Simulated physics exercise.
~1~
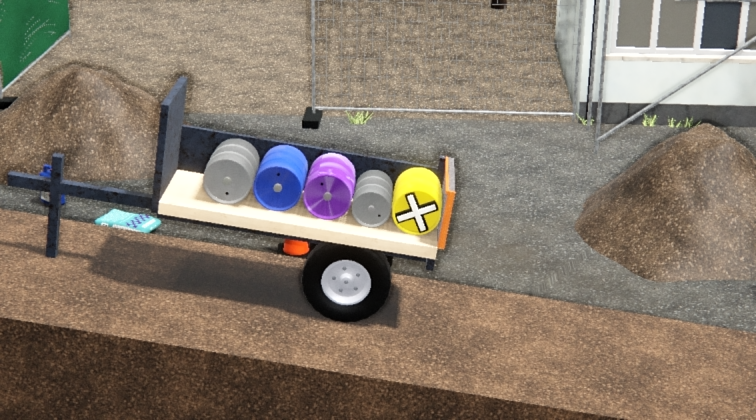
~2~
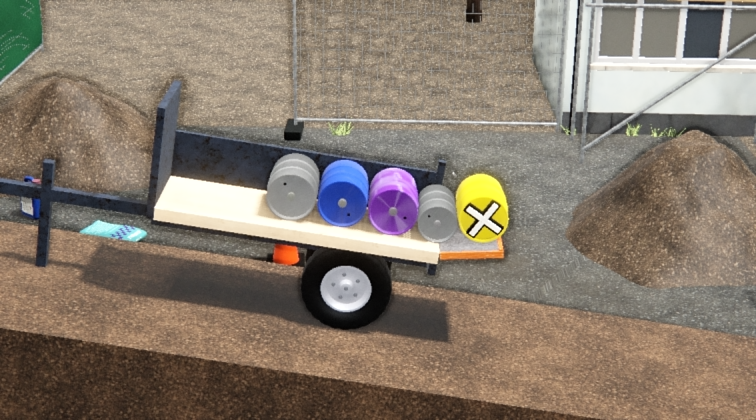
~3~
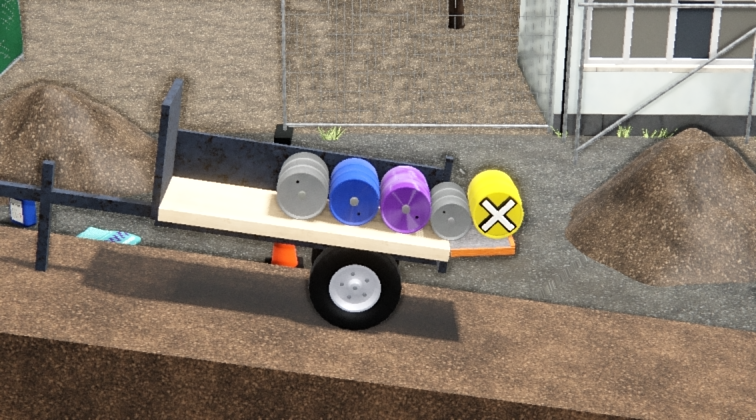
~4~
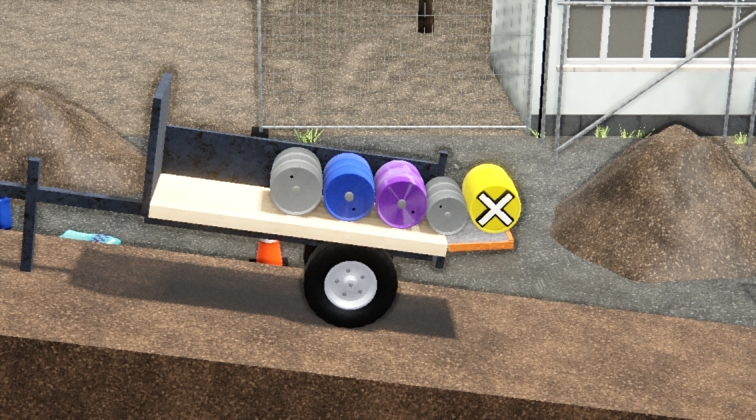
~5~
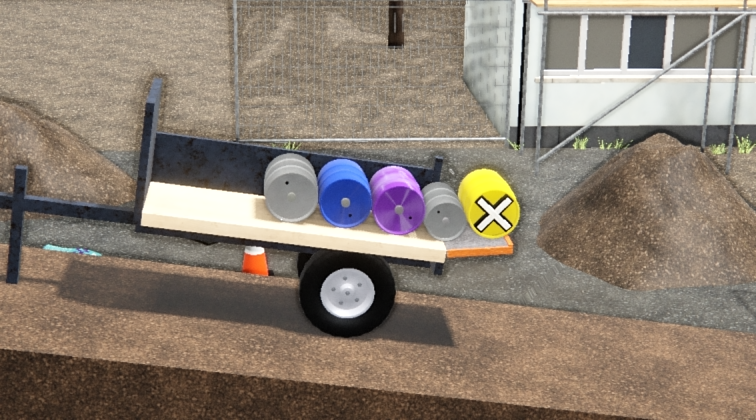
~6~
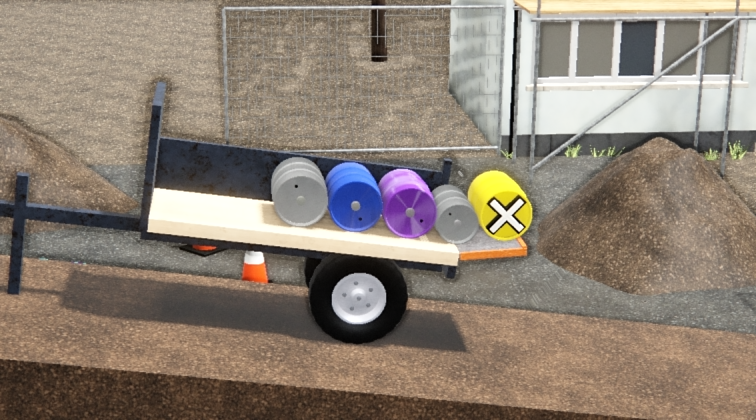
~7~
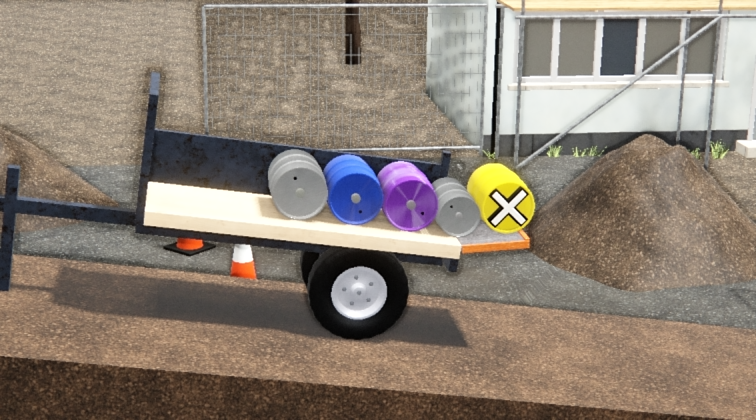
A yellow barrel crossed in white sits last in a row of five on a tilted trailer, with a small grey, a purple, a blue and a larger grey one to its left. The trailer stands on sloping brown dirt, seen from the side and slightly above, with mounds, a mesh fence and a pale building behind. The orange-edged tailgate at the right swings down, and the barrels roll right together. The yellow one rolls onto the lowered gate and stops at its rim. The others halt behind it on the bed, and all five stay aboard as the view drifts sideways.
